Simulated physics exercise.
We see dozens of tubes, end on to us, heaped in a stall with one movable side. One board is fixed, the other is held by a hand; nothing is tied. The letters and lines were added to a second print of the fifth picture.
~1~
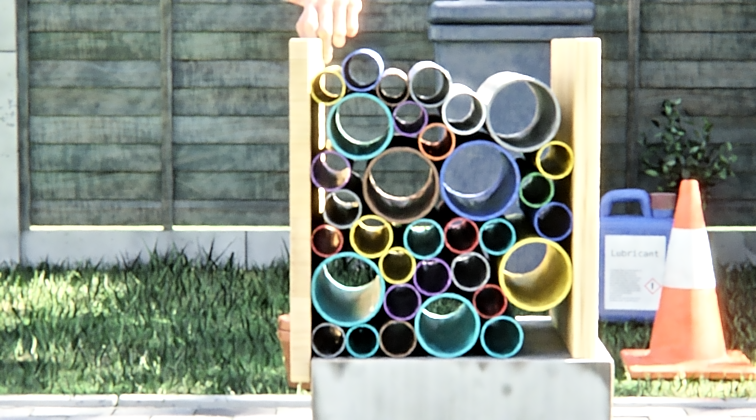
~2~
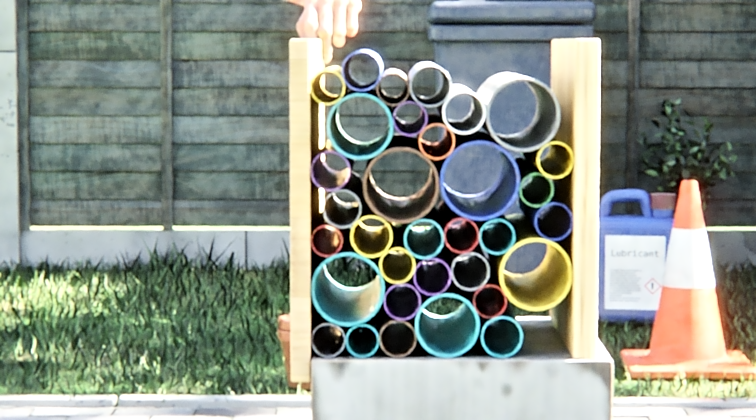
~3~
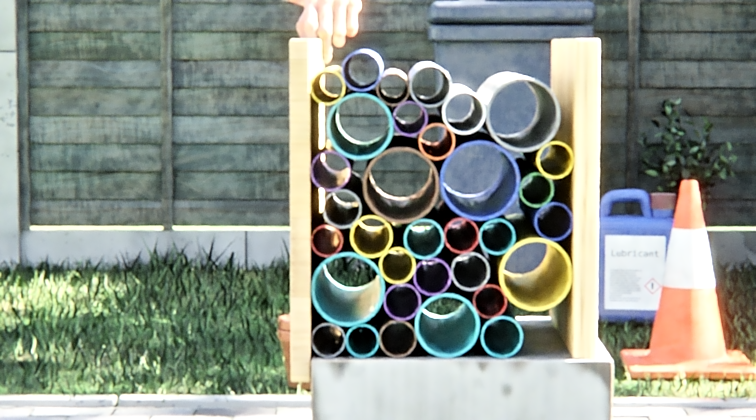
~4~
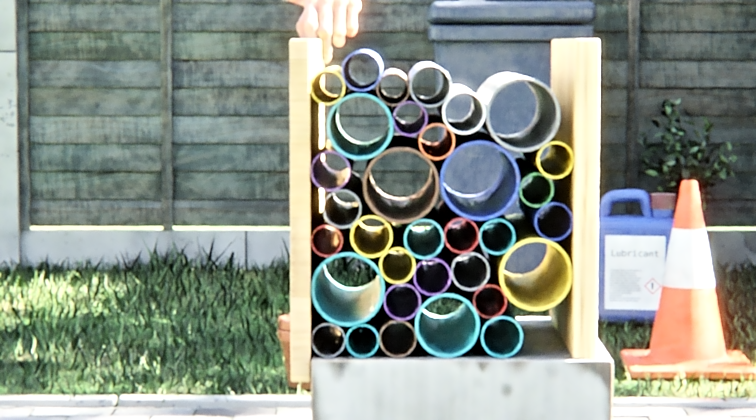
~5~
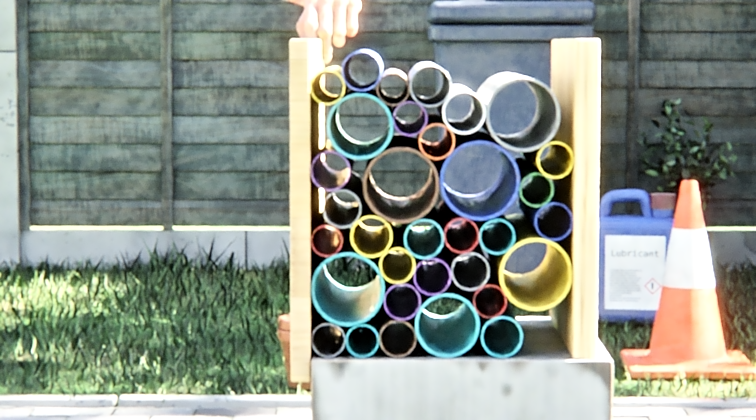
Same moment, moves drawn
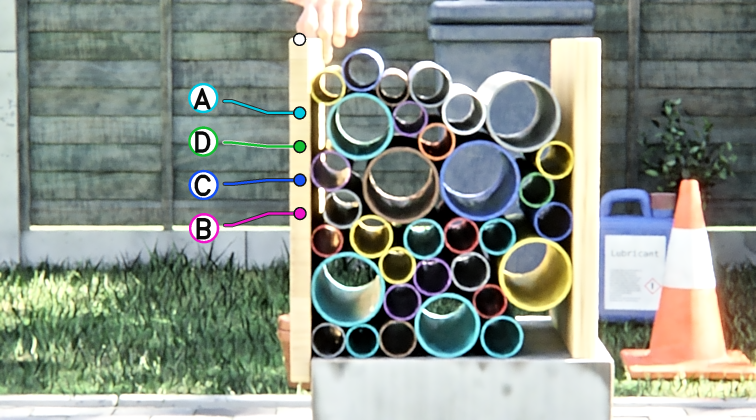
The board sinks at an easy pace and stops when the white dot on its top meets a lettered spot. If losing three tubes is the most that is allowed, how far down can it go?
Lower it to C and no more.
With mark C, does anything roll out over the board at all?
At C: Yes.
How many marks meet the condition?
The number is three.
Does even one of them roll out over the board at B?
Yes.
On the marked copy, A at (300, 113); B at (300, 214); C at (300, 180); D at (300, 146); the white dot at (299, 39).
Following C. Soon after the start, top of the board (310, 104).
Later, top of the board (311, 177).
In the end, top of the board (311, 180), two out over the board.
As for the rest, A none out over the board; B more than three out over the board; D one out over the board.
